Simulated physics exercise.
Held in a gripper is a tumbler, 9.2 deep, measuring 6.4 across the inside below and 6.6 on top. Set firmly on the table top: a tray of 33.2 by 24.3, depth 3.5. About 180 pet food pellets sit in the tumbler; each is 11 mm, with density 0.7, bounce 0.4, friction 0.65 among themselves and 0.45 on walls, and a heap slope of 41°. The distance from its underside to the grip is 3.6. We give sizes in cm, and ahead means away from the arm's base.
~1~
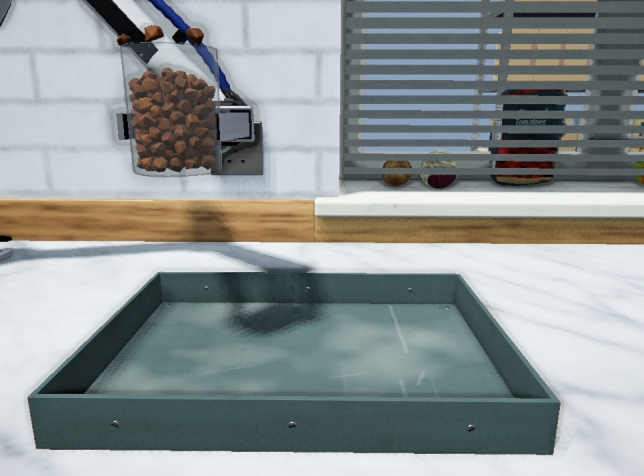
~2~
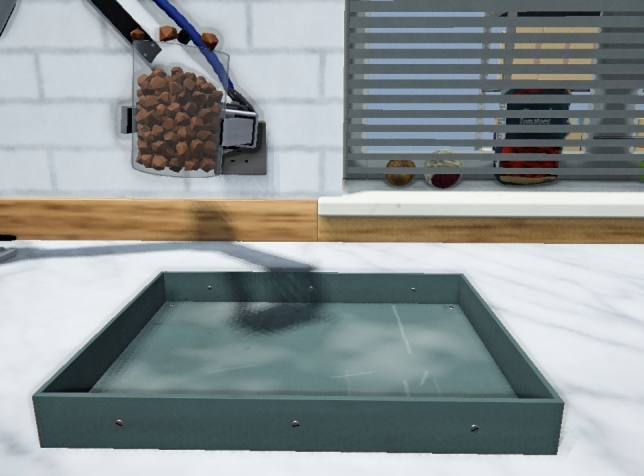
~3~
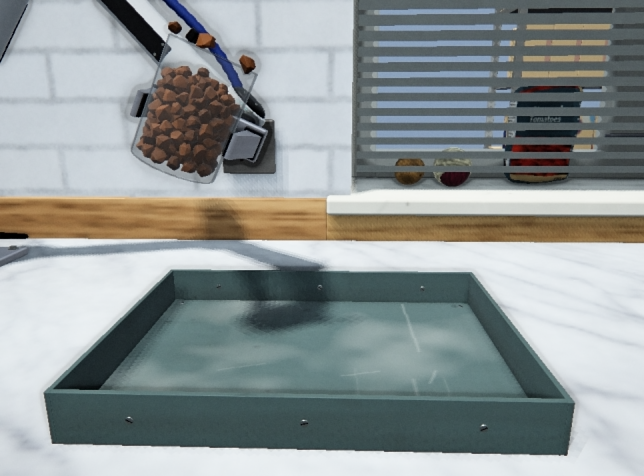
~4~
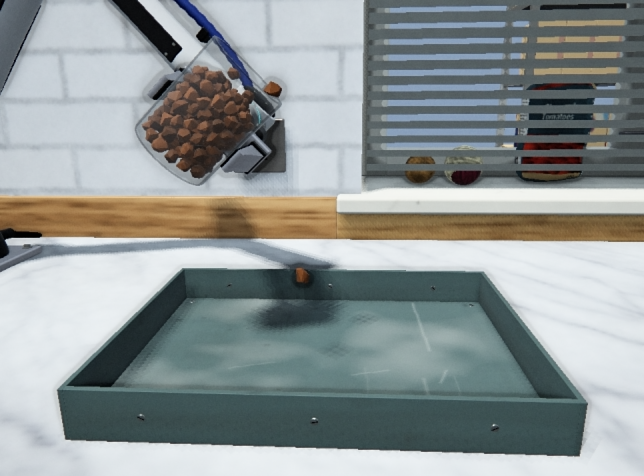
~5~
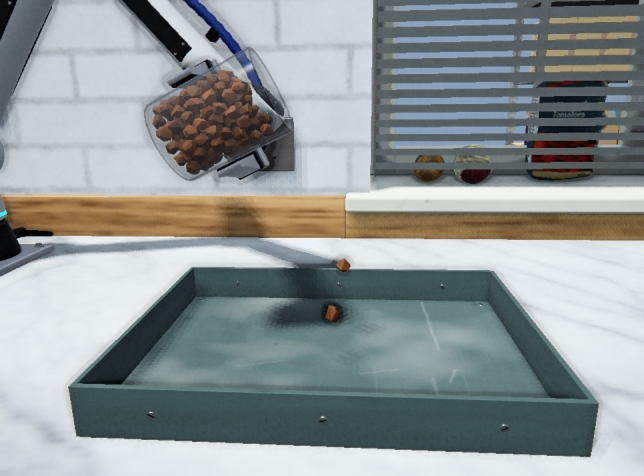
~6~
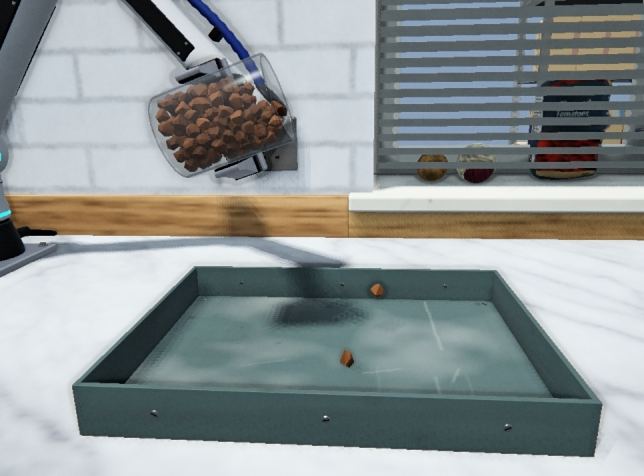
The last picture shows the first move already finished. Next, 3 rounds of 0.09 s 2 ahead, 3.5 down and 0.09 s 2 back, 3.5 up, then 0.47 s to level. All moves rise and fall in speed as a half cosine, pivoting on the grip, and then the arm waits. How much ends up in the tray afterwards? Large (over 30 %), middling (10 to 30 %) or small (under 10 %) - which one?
Middling.
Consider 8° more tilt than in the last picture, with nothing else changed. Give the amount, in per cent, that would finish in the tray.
In that case some 20 per cent.
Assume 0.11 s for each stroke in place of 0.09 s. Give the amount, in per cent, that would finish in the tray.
Around 5 percent.
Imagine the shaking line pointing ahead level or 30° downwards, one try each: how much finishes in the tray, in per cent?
Some 50 and 25 per cent.
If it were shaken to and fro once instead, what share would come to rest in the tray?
It would come to around 5 %.
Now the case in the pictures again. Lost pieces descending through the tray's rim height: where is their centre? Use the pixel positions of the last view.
Their middle lies around (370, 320).
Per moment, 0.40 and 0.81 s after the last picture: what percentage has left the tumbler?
I'd put it near 5 percent first and near 15 percent later.
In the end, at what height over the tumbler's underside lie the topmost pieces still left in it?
8.5 cm.
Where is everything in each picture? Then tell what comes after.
The first frame shows tumbler middle at (175, 114), level; upper third of the load around (171, 91), from x 125 to 210, top at y 35; 175 in the tumbler.
The second frame shows tumbler middle at (180, 113), tilted 7° forward; upper third of the load around (177, 91), from x 140 to 215, top at y 35.
The third frame shows tumbler middle at (193, 113), tilted 25° forward; upper third of the load around (193, 93), from x 145 to 250, top at y 30; 174 in the tumbler, 1 in flight or on a rim.
The fourth frame shows tumbler middle at (208, 115), tilted 46° forward; upper third of the load around (209, 97), from x 150 to 305, top at y 75; 174 in the tumbler, 1 in flight or on a rim.
The fifth frame shows tumbler middle at (219, 118), tilted 64° forward; upper third of the load around (219, 101), from x 160 to 345, top at y 75; 173 in the tumbler, 2 in the tray.
The sixth frame shows tumbler middle at (223, 119), tilted 71° forward; upper third of the load around (218, 103), from x 165 to 380, top at y 85; 173 in the tumbler, 2 in the tray.
Then, 0.40 s after the last picture, tilted 71° forward, highest piece 22 above the table; 164 in the tumbler, 7 in the tray, 4 in flight or on a rim.
Then, 0.81 s after the last picture, tilted 28° forward, highest piece 24 above the table; 151 in the tumbler, 21 in the tray, 3 in flight or on a rim.
Then, 1.21 s after the last picture, level, highest piece 25 above the table; 151 in the tumbler, 24 in the tray.
Then, 2.26 s after the last picture, level, highest piece 25 above the table; 151 in the tumbler, 24 in the tray.
Final count, 151 in the tumbler, 24 in the tray. That is 14 % in the tray.
